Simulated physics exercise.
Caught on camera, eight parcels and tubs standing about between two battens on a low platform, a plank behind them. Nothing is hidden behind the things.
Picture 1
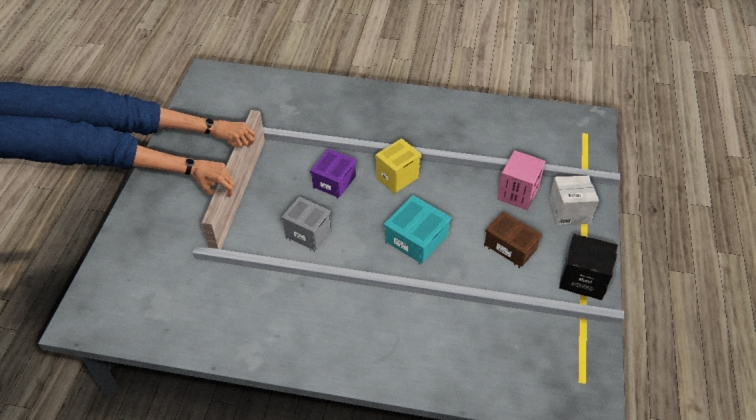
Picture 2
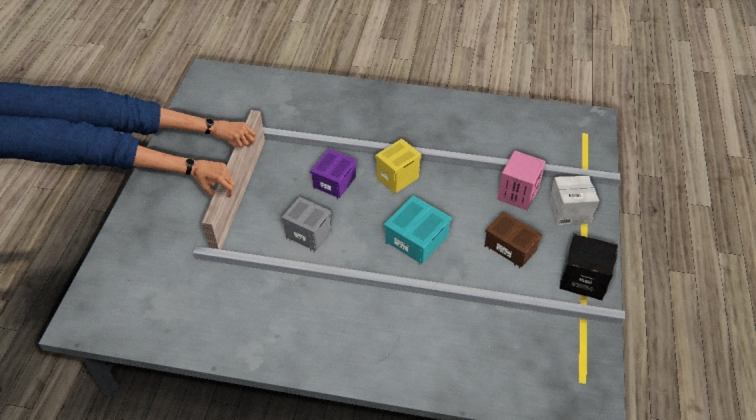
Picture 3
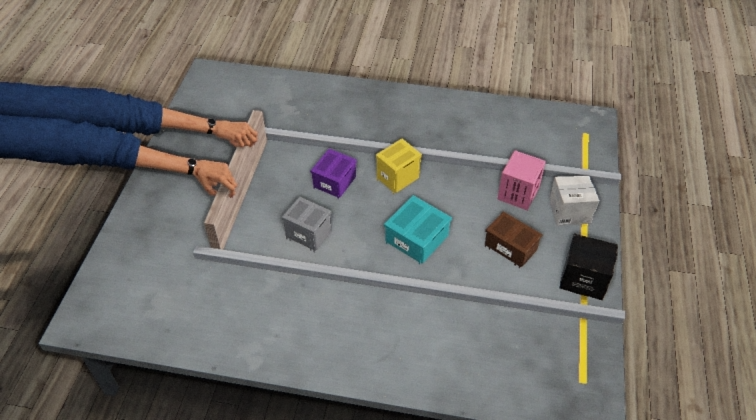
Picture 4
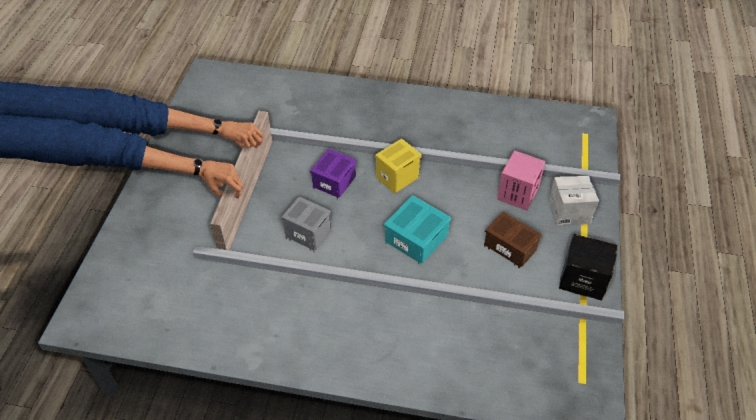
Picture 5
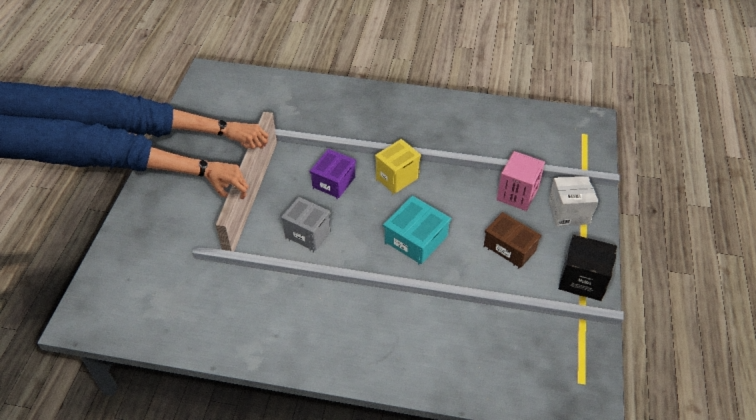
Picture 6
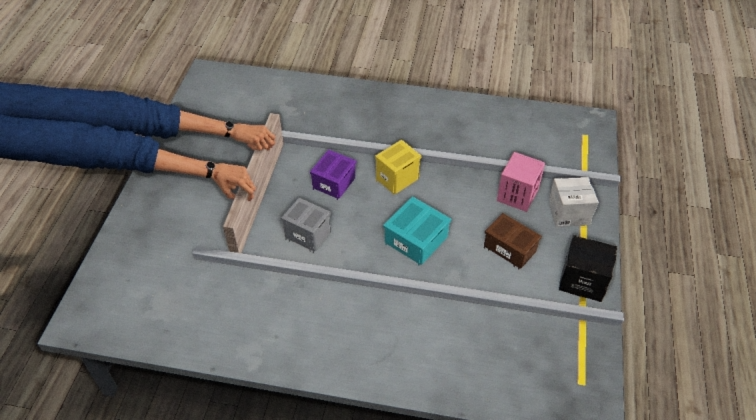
At first, two hands hold a wooden plank at the left end of a low grey platform, behind eight coloured boxes standing between two pale rails. The hands then slide the plank slowly a short way right, toward the purple and grey boxes, without touching them, while the boxes stay practically still.
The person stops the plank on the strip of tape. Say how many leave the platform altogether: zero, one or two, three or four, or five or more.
In the end the number that fall off is five or more.
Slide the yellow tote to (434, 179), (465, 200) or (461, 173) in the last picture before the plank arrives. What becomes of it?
In turn it is lost; falls; drops off.
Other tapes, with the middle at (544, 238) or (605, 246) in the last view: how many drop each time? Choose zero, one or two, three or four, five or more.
Taking them in turn, either three or four; more than four.
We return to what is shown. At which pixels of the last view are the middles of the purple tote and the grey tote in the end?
Near (603, 210) and (606, 266).
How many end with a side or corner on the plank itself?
In contact: 2.
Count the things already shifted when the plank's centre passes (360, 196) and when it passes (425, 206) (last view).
First 4, then 5.
A little later, none off yet; black box at rest near (587, 268); white parcel at rest near (573, 202); pink crate at rest near (521, 182).
Next, none off yet; black box shifted about its own width near (616, 276); white parcel shifted a little near (590, 206); pink crate shifted about its own width near (556, 185).
When it is over, the number that fall off is five or more; down, yellow tote, turquoise tote, brown tote, pink crate, white parcel and black box.
